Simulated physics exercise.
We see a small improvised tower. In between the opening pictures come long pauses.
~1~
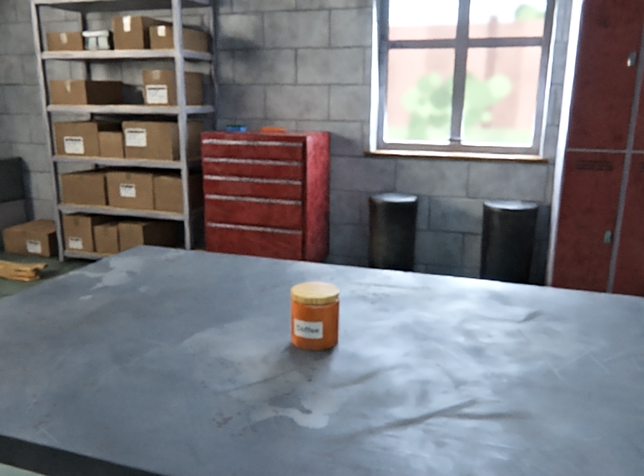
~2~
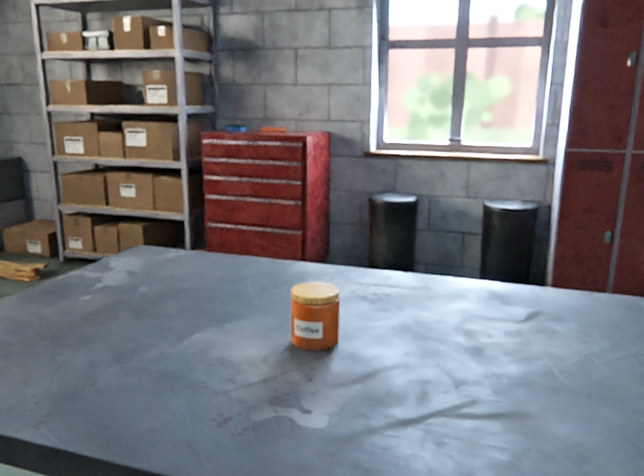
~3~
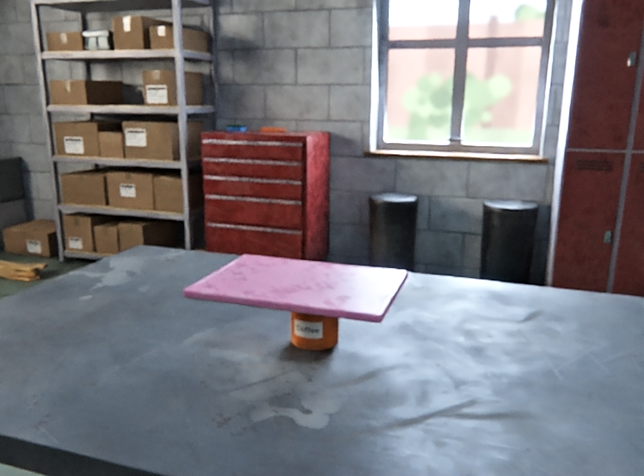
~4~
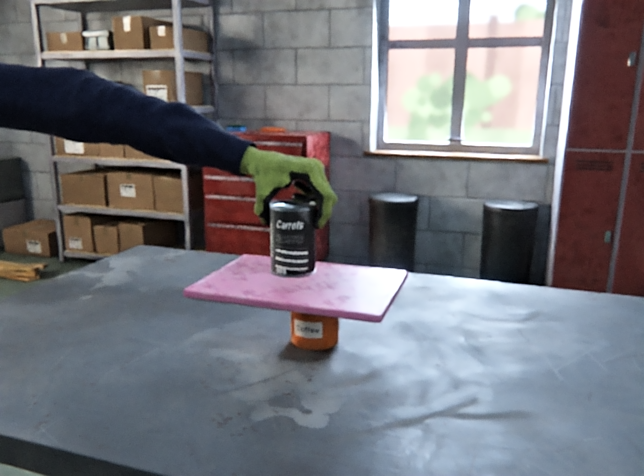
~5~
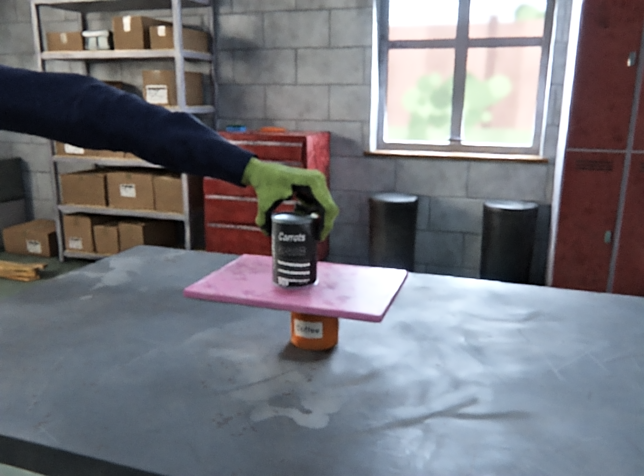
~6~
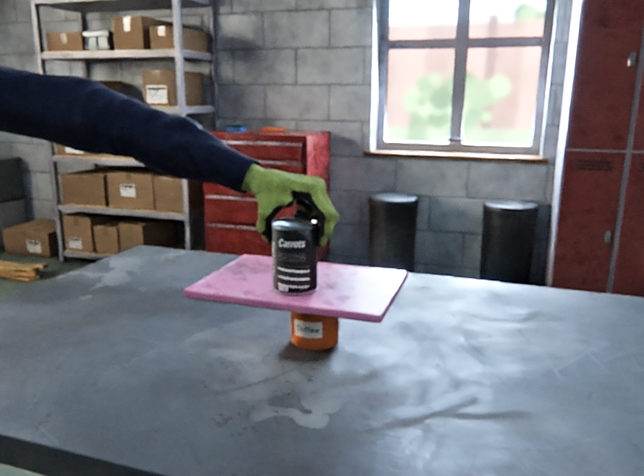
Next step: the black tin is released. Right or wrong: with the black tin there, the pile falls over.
Wrong, the pile stays up.
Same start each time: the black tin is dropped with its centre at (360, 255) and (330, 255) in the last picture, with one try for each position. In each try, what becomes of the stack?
First release - upright; second release - upright.
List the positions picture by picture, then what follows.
The last thing is not in view yet; orange jar (315, 315), in the first picture.
The last thing is not in view yet; orange jar (315, 315), in the second picture.
The last thing is not in view yet, in the third picture.
On its way; black tin (293, 238), in the fourth picture.
On its way; black tin (295, 249), in the fifth picture.
Set down, still held; black tin (295, 256), in the sixth picture.
Then, 0.20 s later than the last frame, all is still.
Then, 0.40 s later than the last frame, black tin resting near (295, 256).
When it is over, all 3 as before. End places, in pixels of the last picture, black tin near (295, 256). The stack stays up.
